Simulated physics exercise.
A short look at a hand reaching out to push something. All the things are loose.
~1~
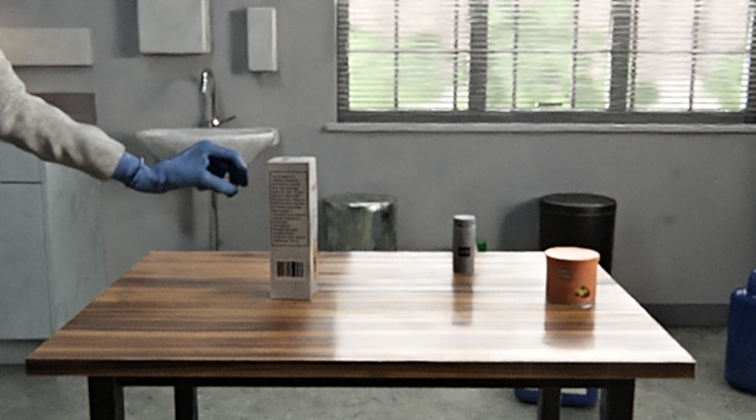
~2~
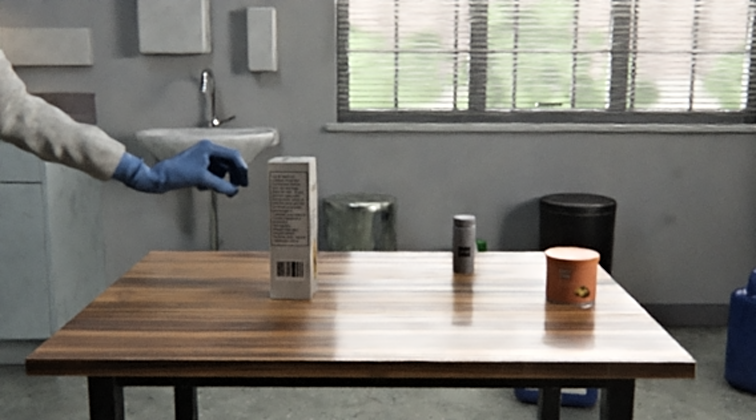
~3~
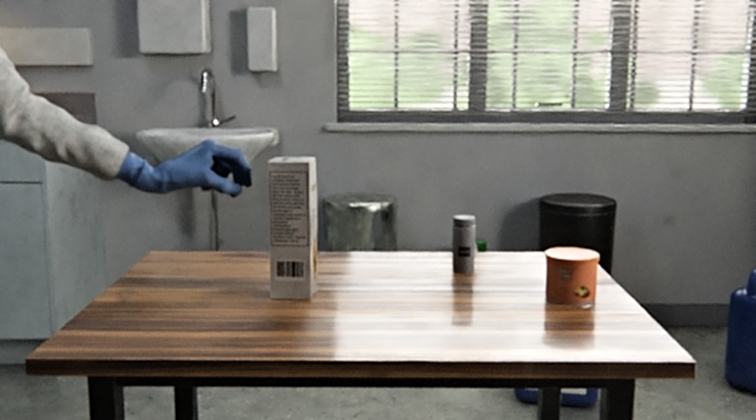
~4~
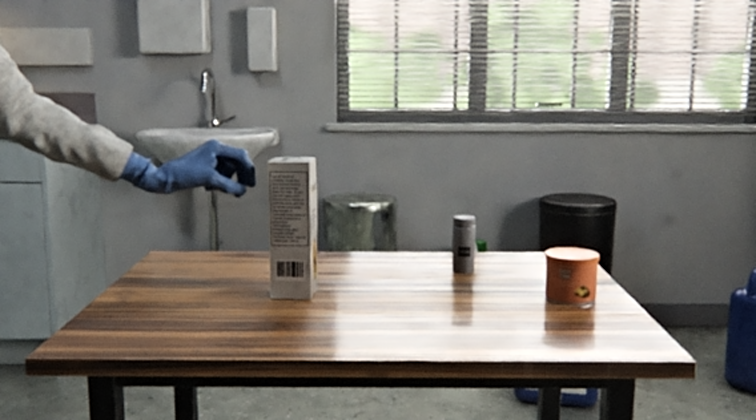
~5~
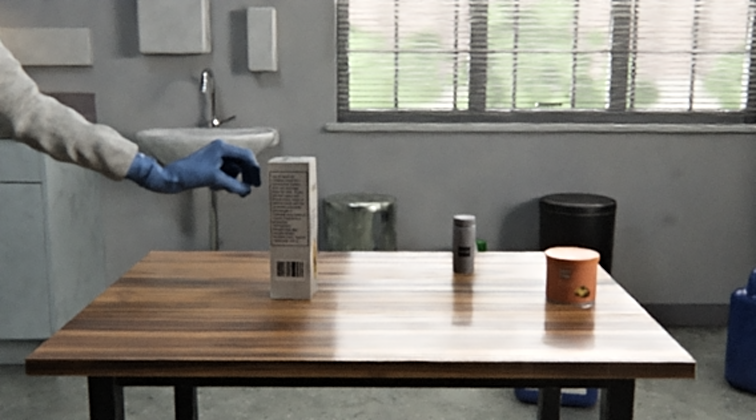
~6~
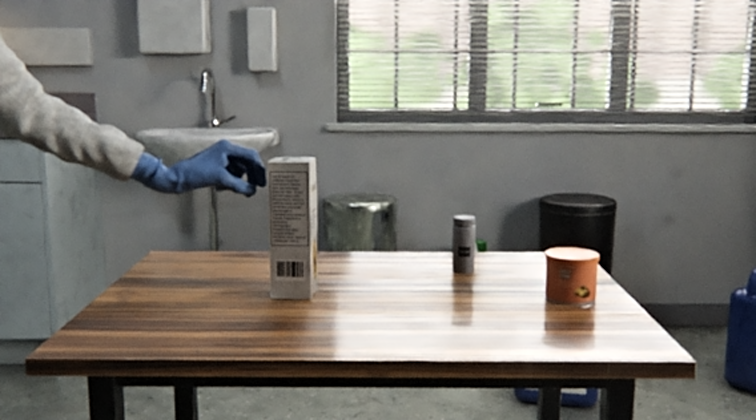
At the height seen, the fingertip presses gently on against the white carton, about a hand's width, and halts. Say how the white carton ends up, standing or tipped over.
The white carton tips over.
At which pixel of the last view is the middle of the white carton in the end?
Around (394, 276).
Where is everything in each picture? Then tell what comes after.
In the first frame, white carton (293, 227).
In the second frame, white carton (293, 227).
In the third frame, white carton (293, 227).
In the fourth frame, white carton (293, 227).
In the fifth frame, white carton (293, 227).
In the sixth frame, white carton (293, 227).
Then, 0.90 s later than the last frame, white carton tilted by 32° near (334, 228).
Then, 1.10 s later than the last frame, white carton on its side near (384, 275).
When it is over, lying over on the table, white carton. End places, in pixels of the last picture, white carton near (393, 276).
